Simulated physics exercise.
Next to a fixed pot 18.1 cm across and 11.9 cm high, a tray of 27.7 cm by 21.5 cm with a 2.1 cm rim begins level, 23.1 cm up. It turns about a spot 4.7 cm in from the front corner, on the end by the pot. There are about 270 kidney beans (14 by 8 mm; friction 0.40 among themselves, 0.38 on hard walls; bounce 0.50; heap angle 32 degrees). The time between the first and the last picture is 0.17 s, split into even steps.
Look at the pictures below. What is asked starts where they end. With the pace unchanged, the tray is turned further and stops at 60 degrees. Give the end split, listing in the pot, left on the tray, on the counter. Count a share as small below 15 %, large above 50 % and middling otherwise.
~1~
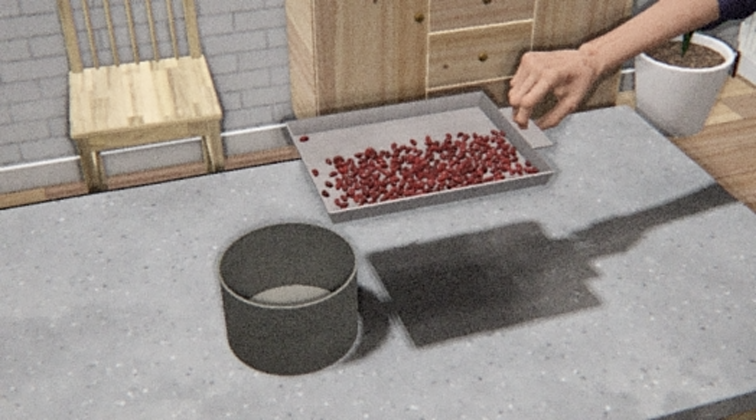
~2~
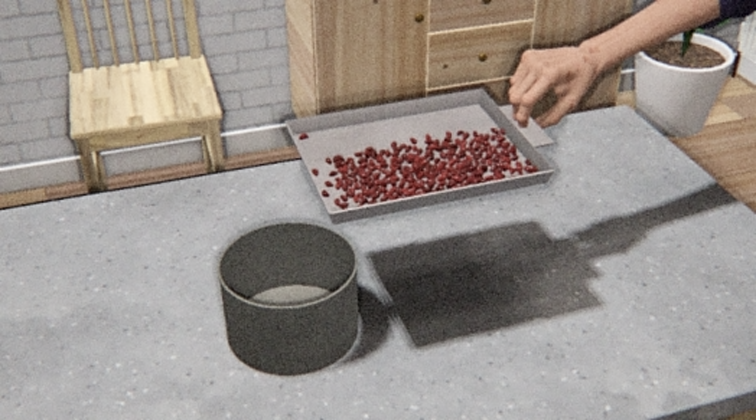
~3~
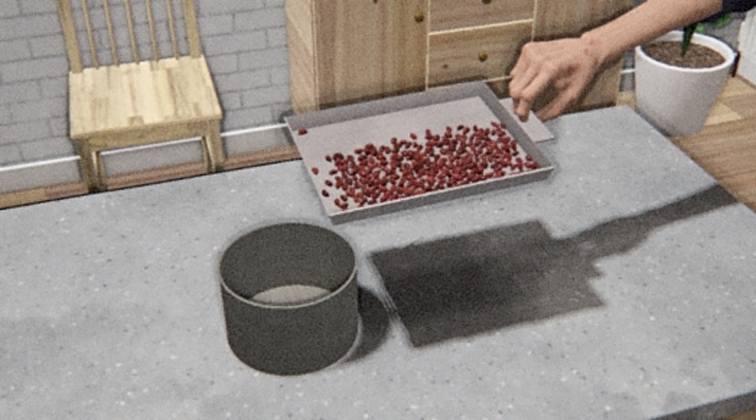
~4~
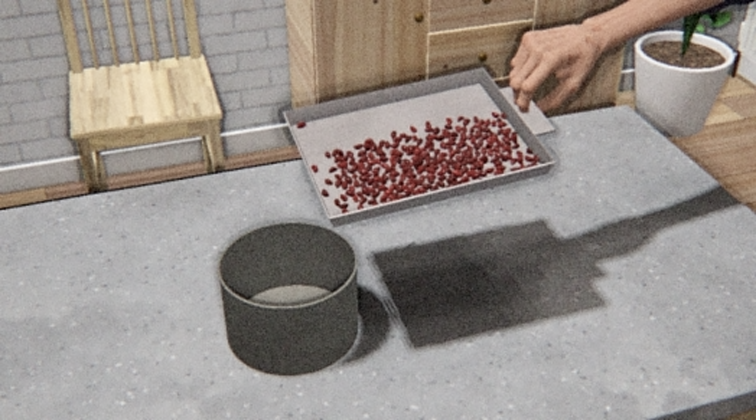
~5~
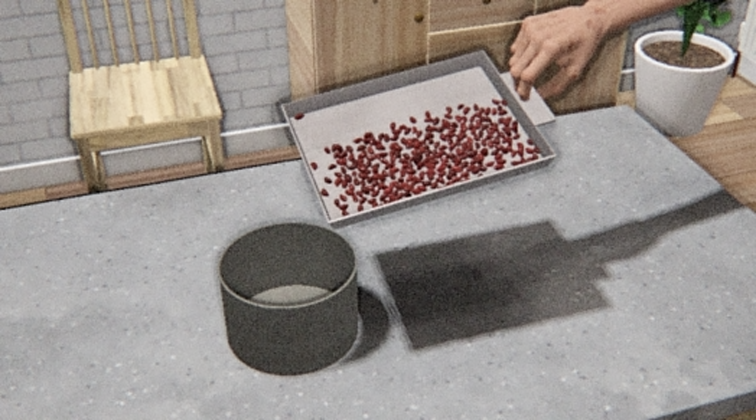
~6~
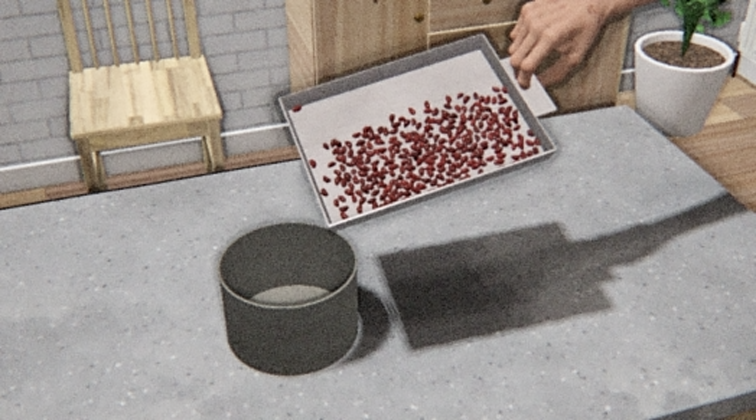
Pot: Small. Tray: Middling. Counter: Large.
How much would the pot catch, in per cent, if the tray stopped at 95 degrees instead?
Around 5 per cent, then.
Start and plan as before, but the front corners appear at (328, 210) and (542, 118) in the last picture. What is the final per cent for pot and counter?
Per cent by place - pot 45, counter 20.
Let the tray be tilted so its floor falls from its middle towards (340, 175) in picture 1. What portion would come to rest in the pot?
Something like 45 in a hundred.
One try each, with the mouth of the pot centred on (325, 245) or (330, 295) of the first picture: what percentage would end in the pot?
About 0 percent the first time and about 60 percent the second.
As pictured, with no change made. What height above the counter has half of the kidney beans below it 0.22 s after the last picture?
Around 30 cm up.
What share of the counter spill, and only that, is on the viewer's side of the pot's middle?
Roughly 100 per cent.
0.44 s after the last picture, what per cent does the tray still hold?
75%, roughly.
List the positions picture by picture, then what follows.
The first picture shows tray tilt 0 degrees, front corners at (333, 209) and (548, 169); middle of the pieces at (428, 168); pot at (288, 262).
The second picture shows tray tilt 1 degrees, front corners at (333, 209) and (548, 168); middle of the pieces at (428, 167).
The third picture shows tray tilt 3 degrees, front corners at (333, 211) and (548, 165), lowest corner left front; middle of the pieces at (428, 164).
The fourth picture shows tray tilt 7 degrees, front corners at (333, 214) and (549, 160), lowest corner left front; middle of the pieces at (428, 159).
The fifth picture shows tray tilt 13 degrees, front corners at (332, 217) and (549, 153), lowest corner left front; middle of the pieces at (428, 153).
The sixth picture shows tray tilt 19 degrees, front corners at (332, 221) and (550, 147), lowest corner left front; middle of the pieces at (427, 147); pot at (288, 262).
Then, 0.13 s after the last picture, tilt 42 degrees; the tray holds 100 %, the pot 0 %.
Then, 0.22 s after the last picture, tilt 56 degrees; the tray holds 100 %, the pot 0 %.
Then, 0.44 s after the last picture, tilt 60 degrees; the tray holds 75 %, the pot 0 %.
In the end, pot 0 %, tray 35 %, counter 60 %.
